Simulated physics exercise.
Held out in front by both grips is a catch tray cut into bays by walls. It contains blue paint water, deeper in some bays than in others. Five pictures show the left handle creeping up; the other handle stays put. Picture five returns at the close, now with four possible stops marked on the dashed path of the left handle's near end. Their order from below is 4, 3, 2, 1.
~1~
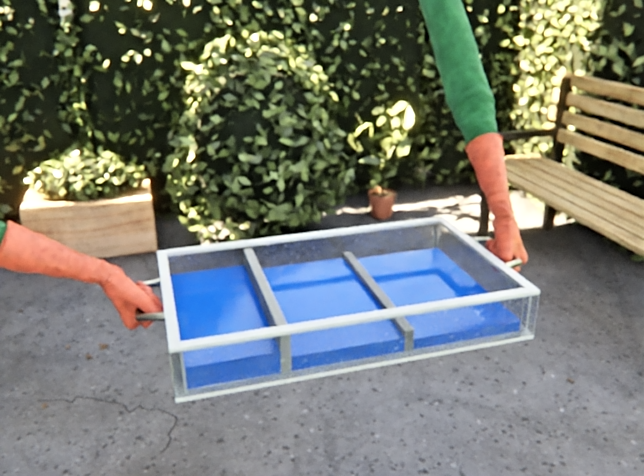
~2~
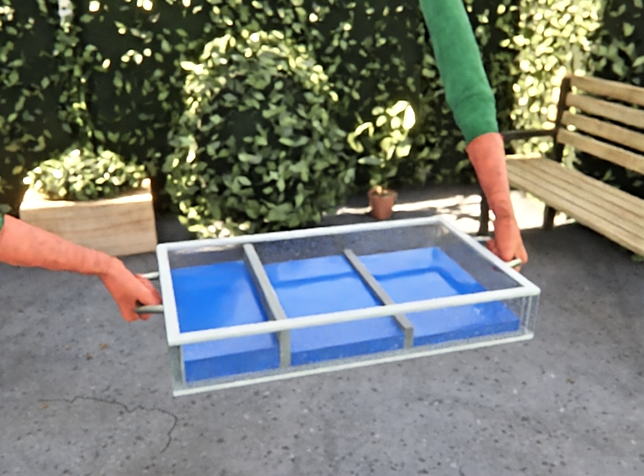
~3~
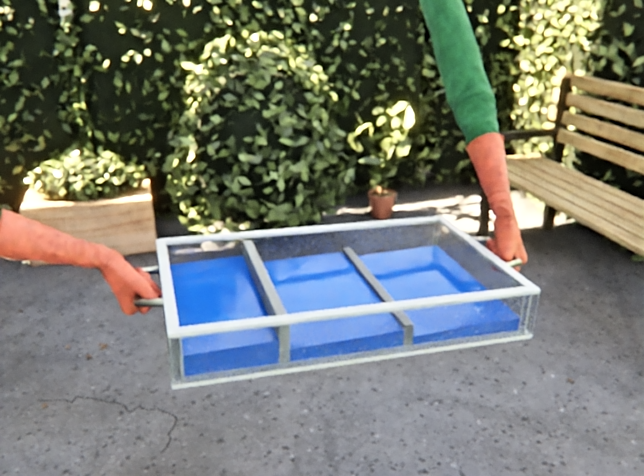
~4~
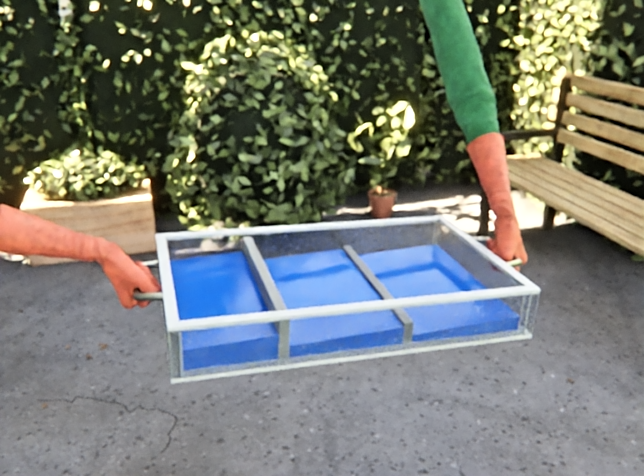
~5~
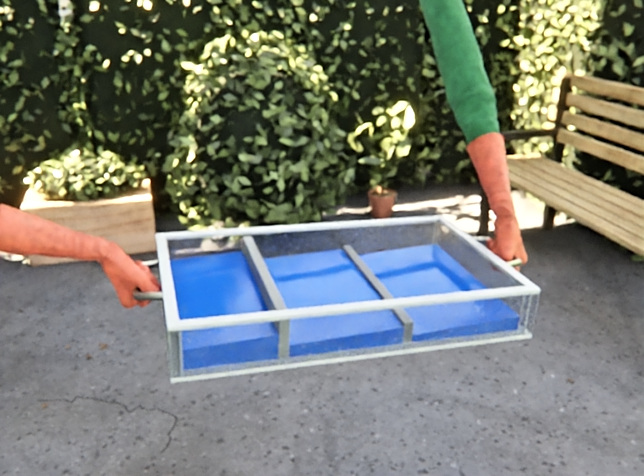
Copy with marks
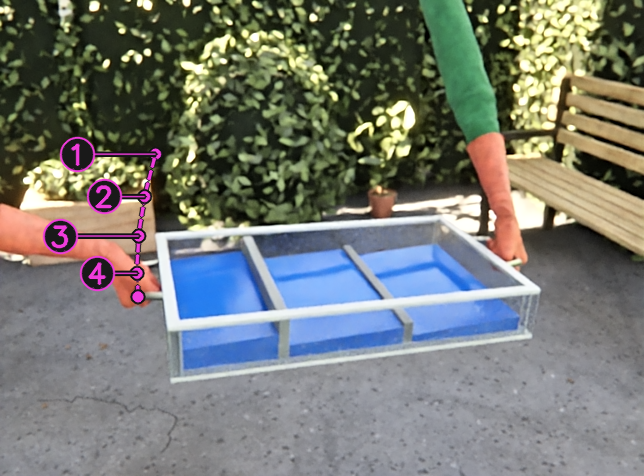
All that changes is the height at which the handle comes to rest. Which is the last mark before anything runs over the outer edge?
1.
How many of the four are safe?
All of the four.
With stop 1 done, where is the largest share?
The right bay.
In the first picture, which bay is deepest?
It is the left one.
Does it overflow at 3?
No, not at all.
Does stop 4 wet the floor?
No, not at all.
On the marked copy, 1 at (155, 154); 2 at (144, 196); 3 at (138, 236); 4 at (137, 273).
For stop 1, nothing spills; the right bay holds the most.
For stop 2, nothing spills; the right bay holds the most.
For stop 3, nothing spills; the left bay holds the most.
For stop 4, nothing spills; the left bay holds the most.
